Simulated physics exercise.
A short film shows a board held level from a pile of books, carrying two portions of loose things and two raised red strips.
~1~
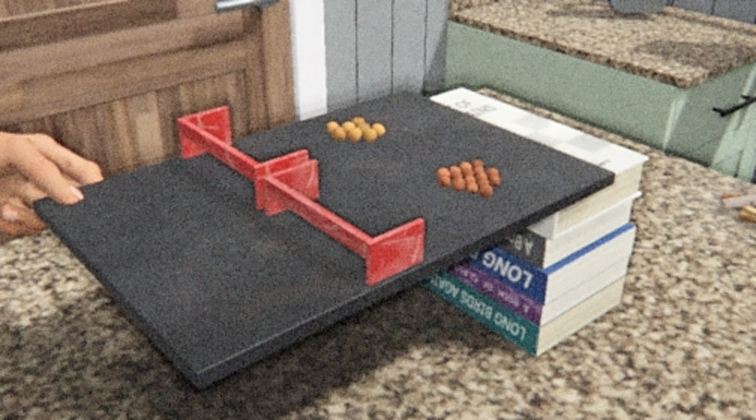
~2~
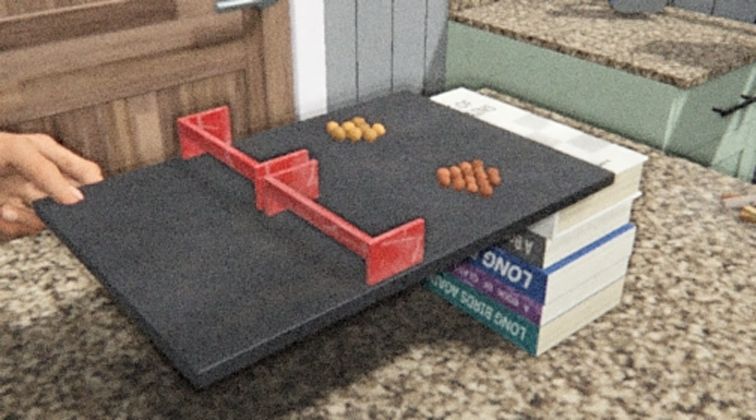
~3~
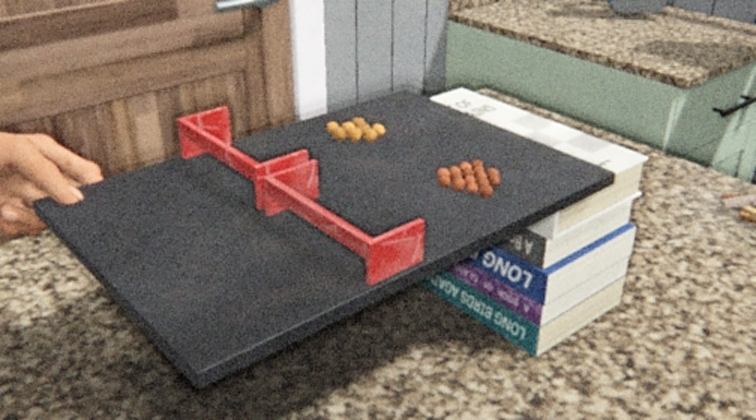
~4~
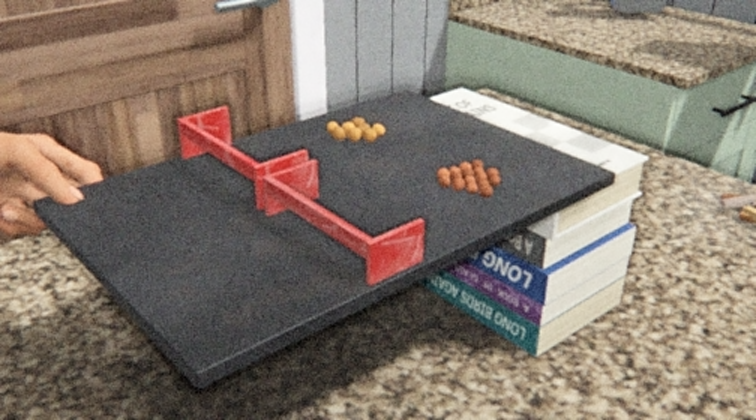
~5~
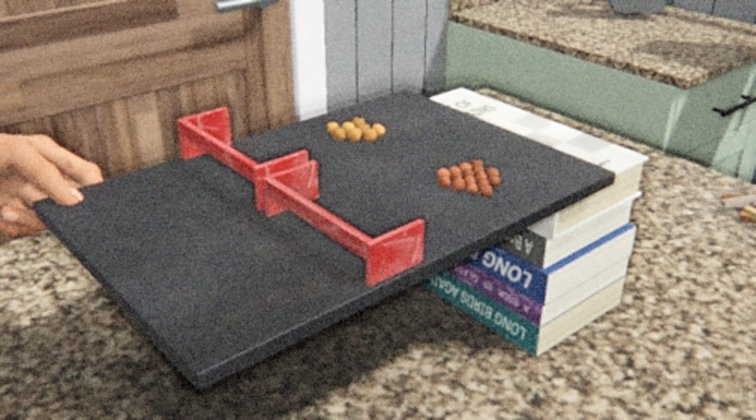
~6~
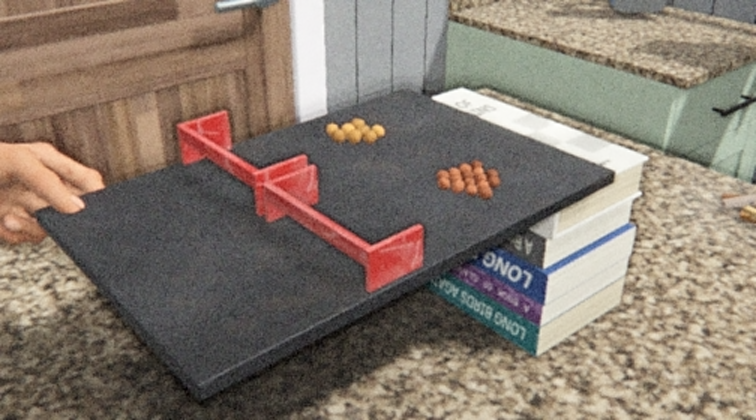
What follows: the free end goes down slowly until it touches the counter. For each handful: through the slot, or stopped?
What happens is the front handful clears the opening and the back handful clears the opening.
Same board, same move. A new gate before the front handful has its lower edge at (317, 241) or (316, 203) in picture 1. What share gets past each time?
0 %, then 100 %.
Then, 0.73 s on from there, board sloping at 16°; front handful where it was; back handful where it was.
Then, 1.37 s on from there, board sloping at 29°; front handful the whole lot past its gate; back handful the whole lot past its gate.
Then, 1.91 s on from there, board resting at 30°; front handful the whole lot past its gate; back handful the whole lot past its gate.
In the end, board resting at 30°; front handful the whole lot past its gate; back handful the whole lot past its gate.
